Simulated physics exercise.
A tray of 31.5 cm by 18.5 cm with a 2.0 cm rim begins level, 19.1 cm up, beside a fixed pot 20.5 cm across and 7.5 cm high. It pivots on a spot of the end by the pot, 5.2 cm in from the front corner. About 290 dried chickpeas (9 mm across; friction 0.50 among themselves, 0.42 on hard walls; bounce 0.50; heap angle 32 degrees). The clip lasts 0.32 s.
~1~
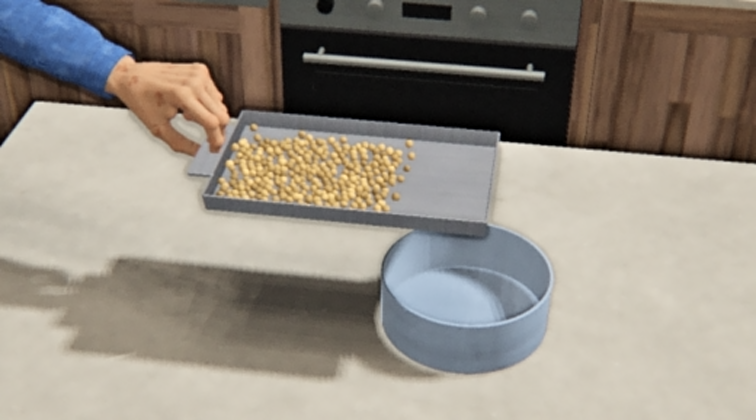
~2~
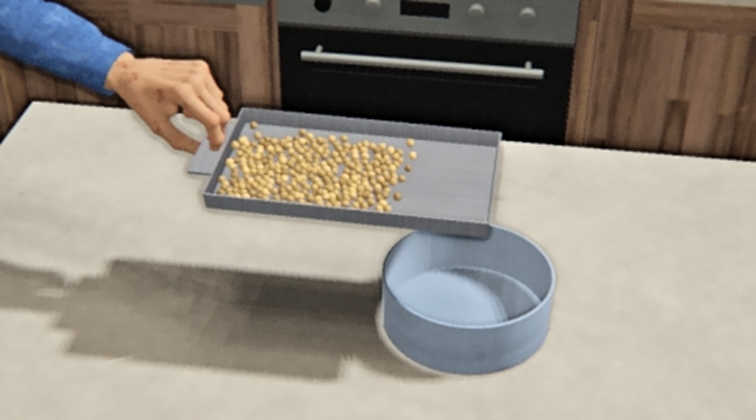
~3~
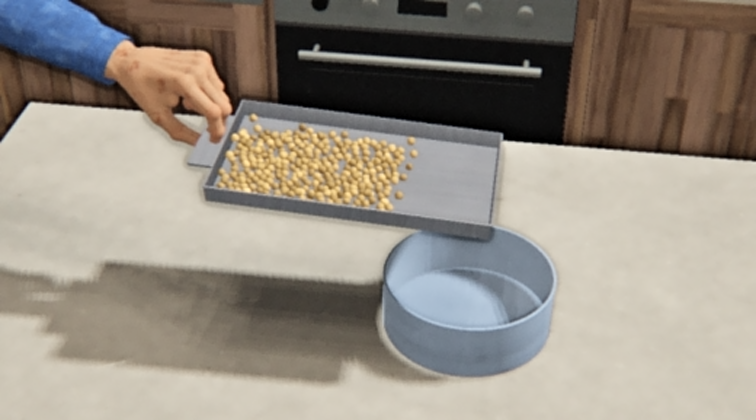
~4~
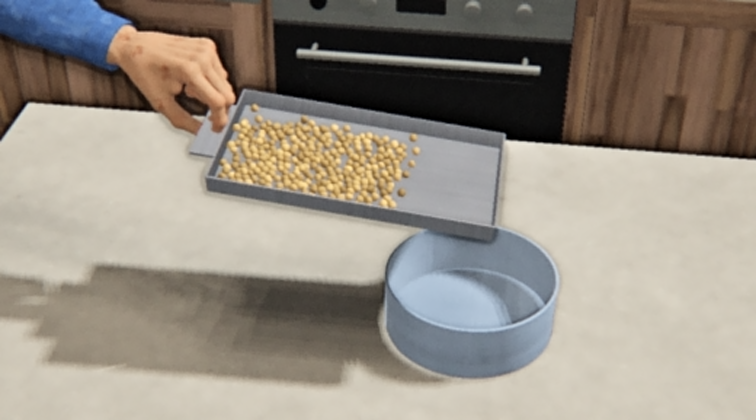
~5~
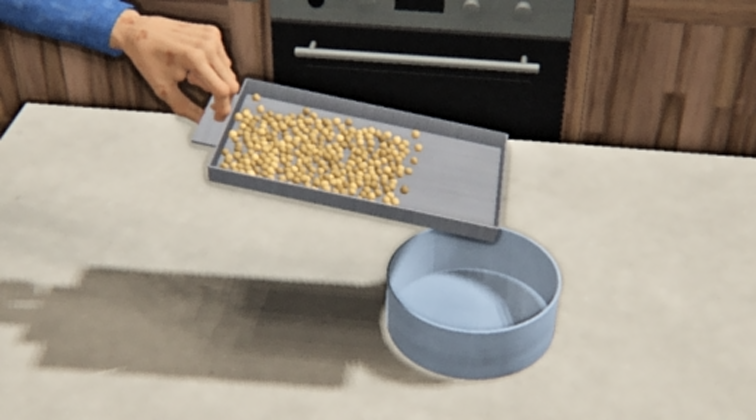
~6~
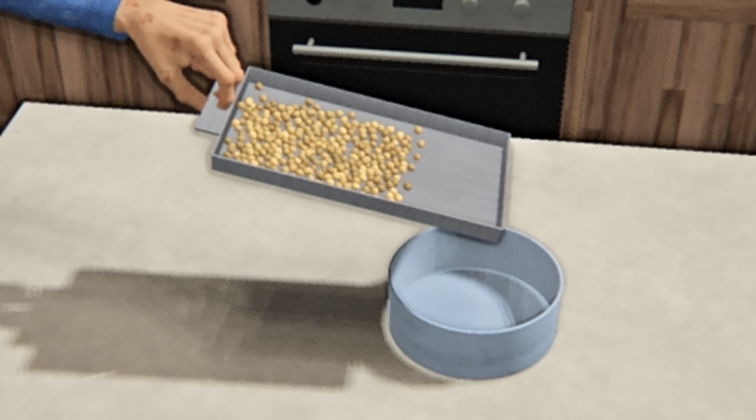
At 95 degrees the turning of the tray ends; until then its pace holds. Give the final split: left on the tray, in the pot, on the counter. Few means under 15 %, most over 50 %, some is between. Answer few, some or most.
Tray: Few, pot: Most, counter: Some.
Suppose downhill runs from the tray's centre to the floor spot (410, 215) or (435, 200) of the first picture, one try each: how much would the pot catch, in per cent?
About 30 and 40 per cent.
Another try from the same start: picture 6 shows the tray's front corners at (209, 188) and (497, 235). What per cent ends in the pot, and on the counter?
Pot 40, counter 60.
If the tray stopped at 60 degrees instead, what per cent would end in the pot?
It would be near 5 per cent.
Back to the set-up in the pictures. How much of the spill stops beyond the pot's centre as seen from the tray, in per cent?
Roughly 100 per cent.
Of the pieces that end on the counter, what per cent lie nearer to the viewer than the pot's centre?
Roughly 50 per cent.
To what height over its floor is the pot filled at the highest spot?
About 2.0 cm.
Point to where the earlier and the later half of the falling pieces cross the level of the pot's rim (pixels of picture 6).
At about (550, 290), then at (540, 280).
Then, 0.84 s after the last picture, tilt 51 degrees; the tray holds 95 %, the pot 0 %.
Then, 1.40 s after the last picture, tilt 76 degrees; the tray holds 90 %, the pot 5 %.
Then, 2.01 s after the last picture, tilt 95 degrees; the tray holds 35 %, the pot 20 %.
In the end, tray 0 %, pot 60 %, counter 40 %.
